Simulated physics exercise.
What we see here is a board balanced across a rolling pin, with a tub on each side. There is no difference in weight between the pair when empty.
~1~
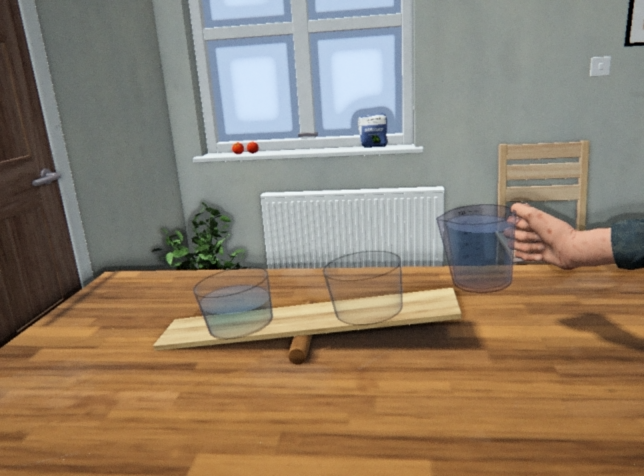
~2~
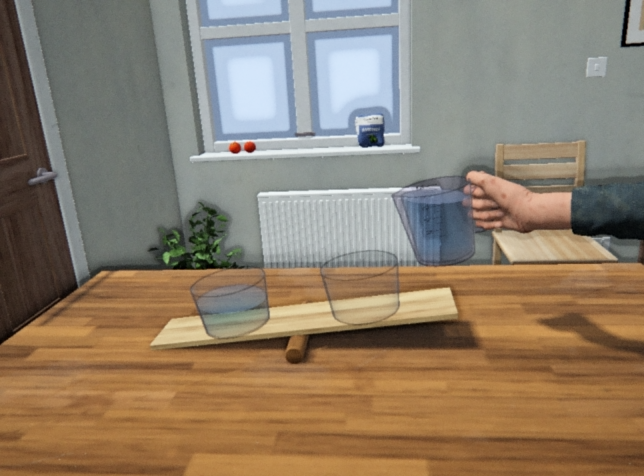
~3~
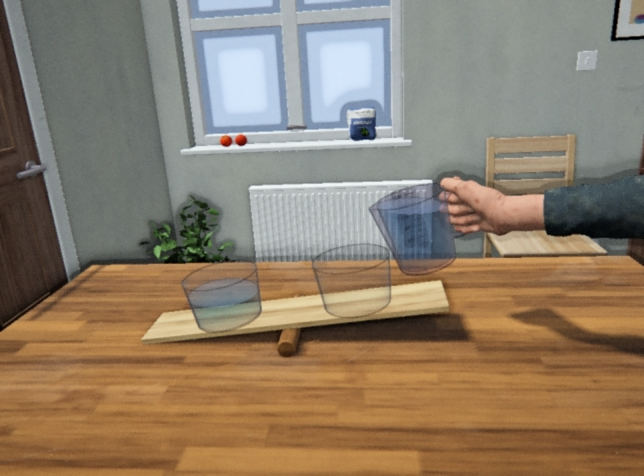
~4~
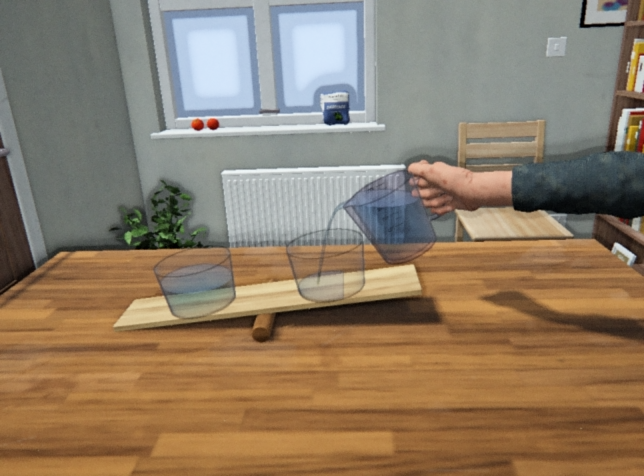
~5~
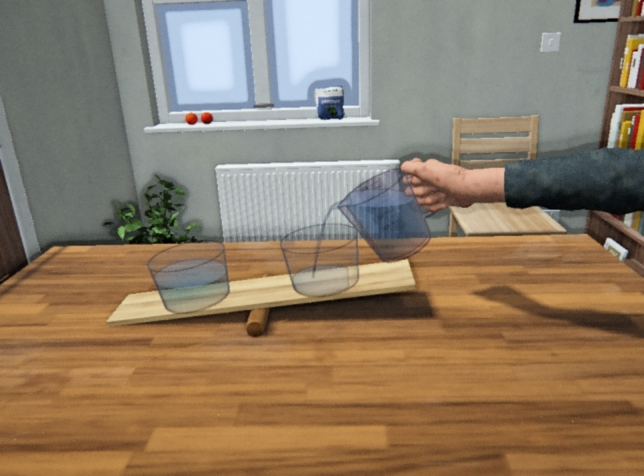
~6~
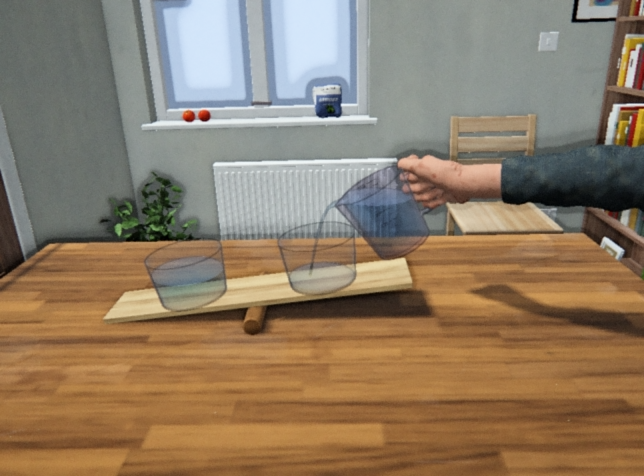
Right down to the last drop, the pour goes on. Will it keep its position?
Oh, it's going to flop over.
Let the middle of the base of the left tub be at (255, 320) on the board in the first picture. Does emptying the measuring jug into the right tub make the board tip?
In the end it tilts the other way.
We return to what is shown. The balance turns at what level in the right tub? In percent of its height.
About 55 per cent.
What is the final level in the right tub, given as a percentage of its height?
I'd say close to 80 per cent.
Next, the right tub is about a third full; the board leans as before.
After that, the right tub is about two thirds full; the board has swung over, and that end is down.
Finally, the right tub is about three quarters full; the board has swung over, and that end is down.
